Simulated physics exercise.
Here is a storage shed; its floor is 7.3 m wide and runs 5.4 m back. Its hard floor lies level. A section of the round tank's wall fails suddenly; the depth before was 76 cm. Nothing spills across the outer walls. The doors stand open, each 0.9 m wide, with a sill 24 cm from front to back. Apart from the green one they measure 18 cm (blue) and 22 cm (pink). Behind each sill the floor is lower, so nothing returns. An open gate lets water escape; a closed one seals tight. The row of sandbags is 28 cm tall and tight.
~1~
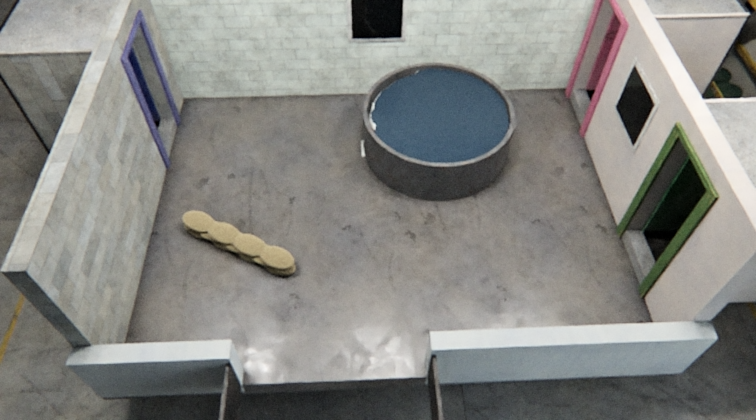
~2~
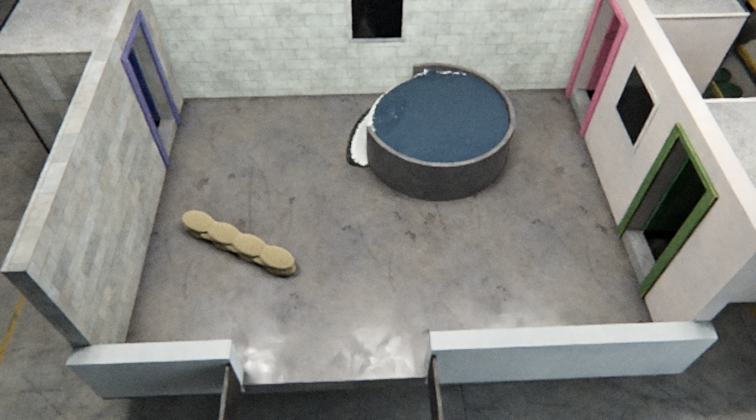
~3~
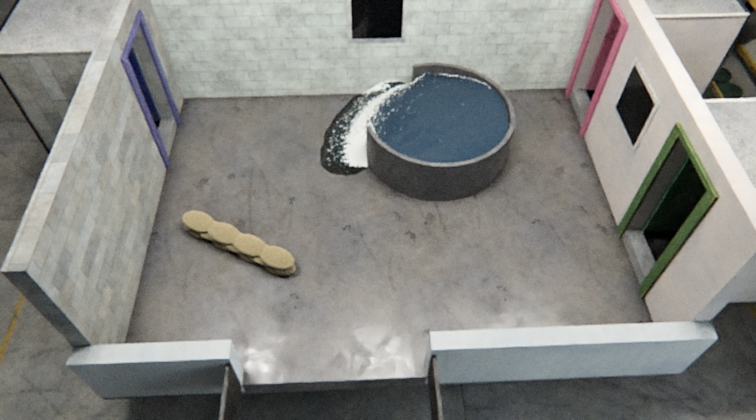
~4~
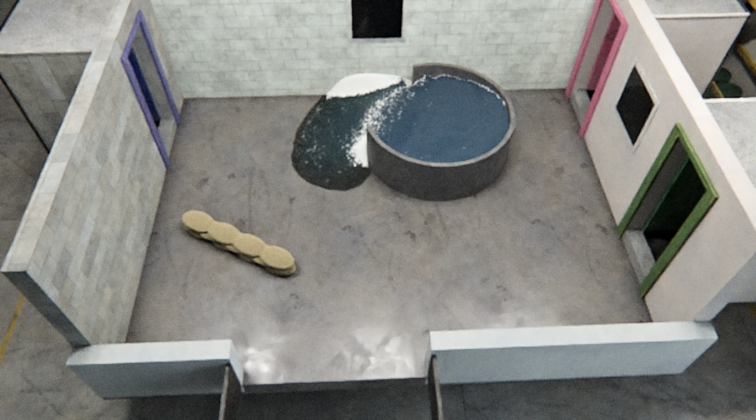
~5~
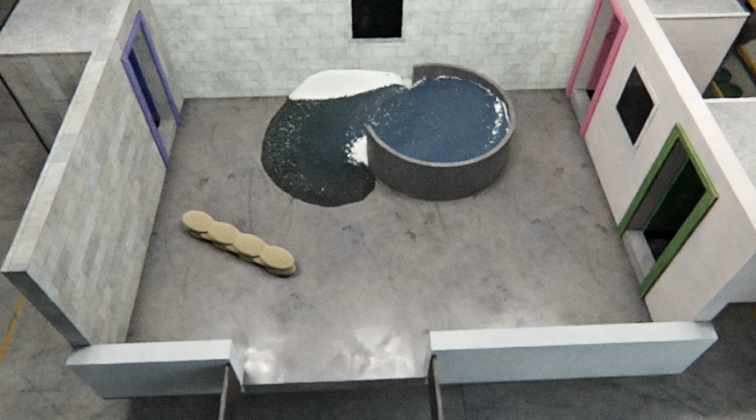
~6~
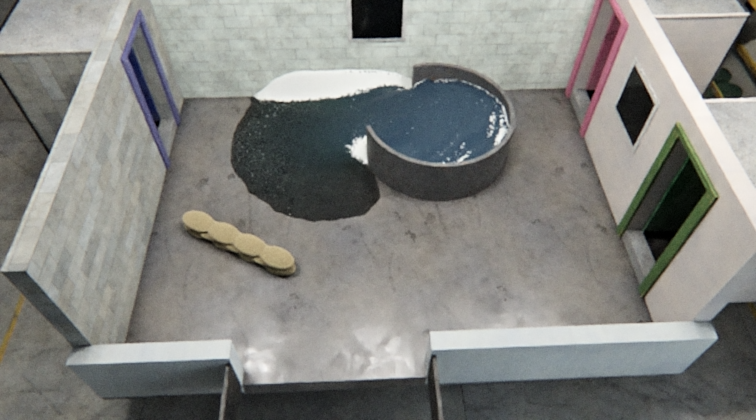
In a storage shed, the left side of a round tank gave way, and water poured out through the gap, foaming white along the back wall and spreading leftward in a dark pool across the floor.
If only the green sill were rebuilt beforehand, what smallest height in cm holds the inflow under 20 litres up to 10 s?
Some 12 cm above the ground.
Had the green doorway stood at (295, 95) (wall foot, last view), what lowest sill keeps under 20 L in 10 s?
About 22 cm.
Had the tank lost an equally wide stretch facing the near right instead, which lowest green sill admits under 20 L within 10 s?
About 29 cm.
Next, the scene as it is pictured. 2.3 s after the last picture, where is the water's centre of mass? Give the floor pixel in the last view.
Around (313, 153).
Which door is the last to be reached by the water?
Last comes the green one.
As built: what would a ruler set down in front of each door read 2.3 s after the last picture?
Depths in cm: Blue 37, pink 12, green 0.
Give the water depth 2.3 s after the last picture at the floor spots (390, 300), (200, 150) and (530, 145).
In that order: 0, 34 and 1 cm.
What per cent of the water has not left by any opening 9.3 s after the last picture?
Roughly 84 in a hundred.
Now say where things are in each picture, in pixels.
In the first picture, still water, 76 cm deep, in the round tank at (438, 114); the green door at (657, 222) is dry.
In the second picture, water pours out at (375, 114) and has run 0.3 m, to (351, 160); about 8 cm deep outside, 76 cm at the back.
In the third picture, water pours out at (375, 116) and has run 0.7 m, to (327, 163); about 13 cm deep outside, 76 cm at the back.
In the fourth picture, water pours out at (375, 117) and has run 1.3 m, to (296, 157); about 11 cm deep outside, 76 cm at the back.
In the fifth picture, the front is at (290, 97), 1.8 m from the gap at (375, 118); 4.5 m2 of floor is wet, 72 cm left at the back.
In the sixth picture, the front is at (255, 98), 2.4 m from the gap at (375, 118); 6.2 m2 of floor is wet, 62 cm left at the back; the green door at (657, 222), 4.9 m from the gap, is still 4.0 m from the nearest water.
Then, 0.7 s after the last picture water covers 30 % of the floor, deepest (55 cm) near (183, 104); it has not reached the green door.
Then, 2.3 s after the last picture water covers 45 % of the floor, deepest (37 cm) near (171, 153); it has not reached the green door.
Then, 9.3 s after the last picture water covers 95 % of the floor, deepest (14 cm) near (497, 344); 13 cm at the green door, 0 litres in over its 21 cm sill.
At the green door as built, the water peaked near 19 cm, 6.7 s after the last picture.
Run again over the same 10 s with other heights there, 29 litres in over 11 cm, 13 litres over 13 cm. The limit of 20 litres is kept from about 12 cm up.
